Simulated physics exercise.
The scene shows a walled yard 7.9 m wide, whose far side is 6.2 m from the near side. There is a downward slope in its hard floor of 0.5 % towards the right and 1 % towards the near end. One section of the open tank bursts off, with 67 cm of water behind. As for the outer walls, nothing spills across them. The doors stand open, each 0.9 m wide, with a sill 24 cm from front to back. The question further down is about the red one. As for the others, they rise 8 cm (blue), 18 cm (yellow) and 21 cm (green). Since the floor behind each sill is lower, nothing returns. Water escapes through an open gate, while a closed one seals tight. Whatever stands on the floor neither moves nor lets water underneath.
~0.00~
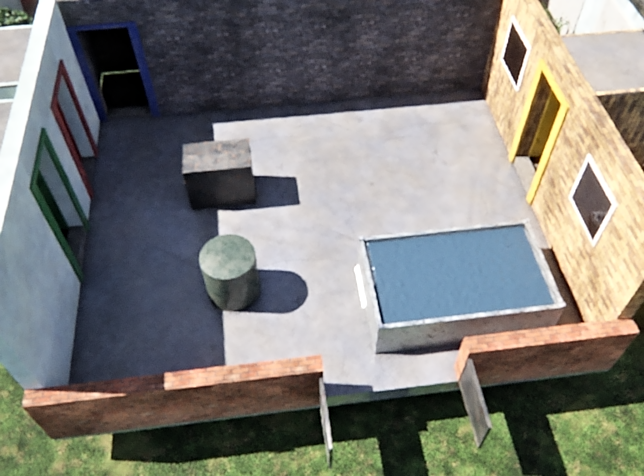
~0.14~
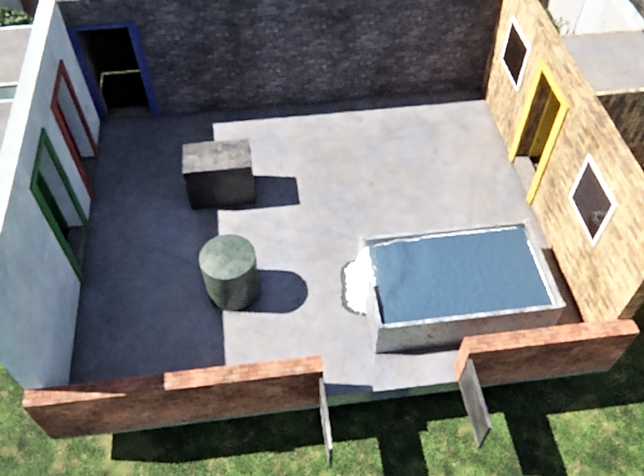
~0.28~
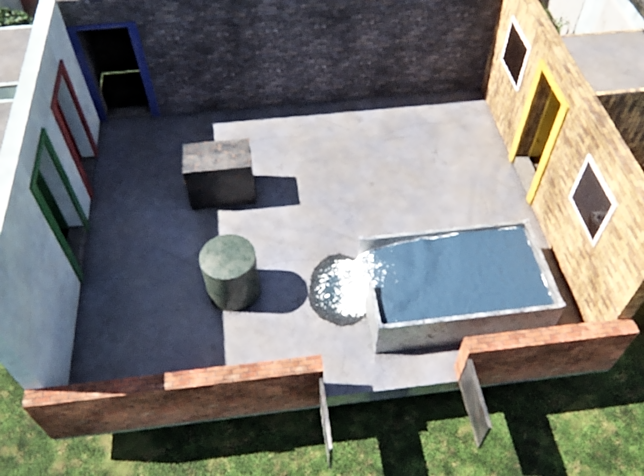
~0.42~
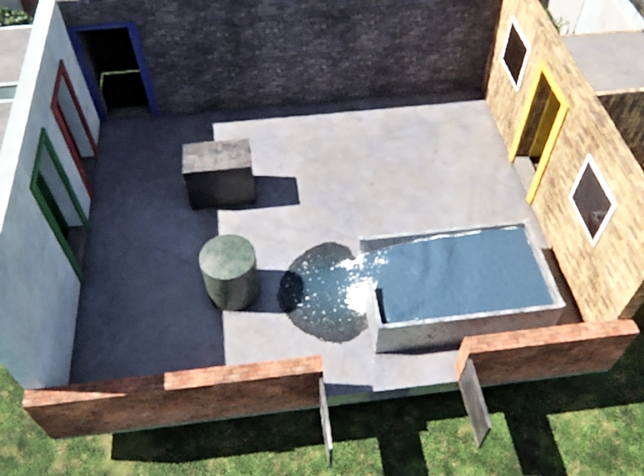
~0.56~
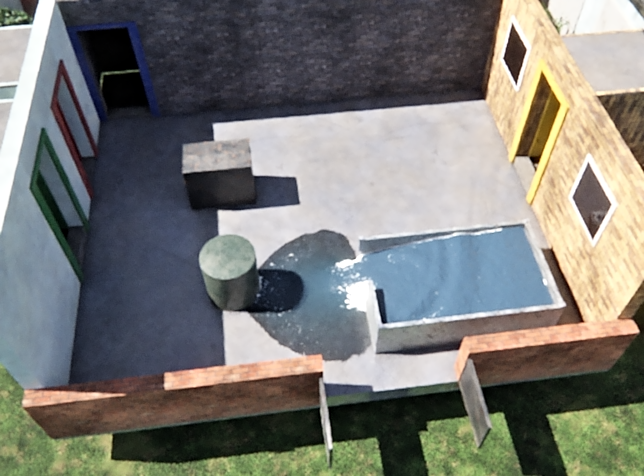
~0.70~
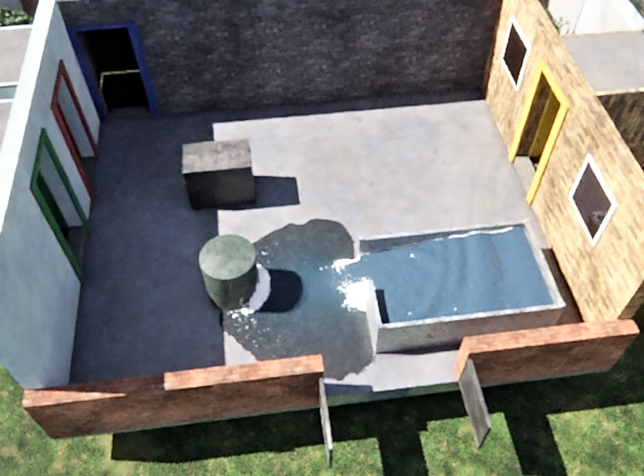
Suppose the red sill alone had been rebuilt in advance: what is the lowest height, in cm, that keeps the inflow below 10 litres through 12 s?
About 6.5 cm.
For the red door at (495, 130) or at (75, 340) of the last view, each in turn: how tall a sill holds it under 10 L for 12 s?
First place around 6.5 cm, second around 13.5 cm.
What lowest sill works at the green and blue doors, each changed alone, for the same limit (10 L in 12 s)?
You'd want about 15 centimetres at green and about 10.0 centimetres at blue.
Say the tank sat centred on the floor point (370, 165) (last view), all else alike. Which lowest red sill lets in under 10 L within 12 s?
About 24 cm.
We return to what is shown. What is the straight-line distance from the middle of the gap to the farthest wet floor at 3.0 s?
6.2 metres.
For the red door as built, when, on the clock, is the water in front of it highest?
At roughly 7.0 s.
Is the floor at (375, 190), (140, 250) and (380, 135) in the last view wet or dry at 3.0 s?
So the three spots come out spared, swamped, spared, in that order.
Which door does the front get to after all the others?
The yellow one comes last.
After 1.4 s water covers 20 % of the floor, deepest (38 cm) near (358, 284); it has not reached the red door.
After 3.0 s water covers 35 % of the floor, deepest (30 cm) near (92, 410); 8 cm at the red door, 1 litre in over its 6 cm sill.
After 12.0 s water covers 95 % of the floor, deepest (10 cm) near (117, 406); 5 cm at the red door, 16 litres in over its 6 cm sill.
At the red door as built, the water arrived by 2.4 s and peaked near 9 cm at 6.8 s.
With a sill of 5.5 cm, 21 litres would have come in within the 12 s; with 7.5 cm, 5 litres. So under 10 litres takes about 6.5 cm.
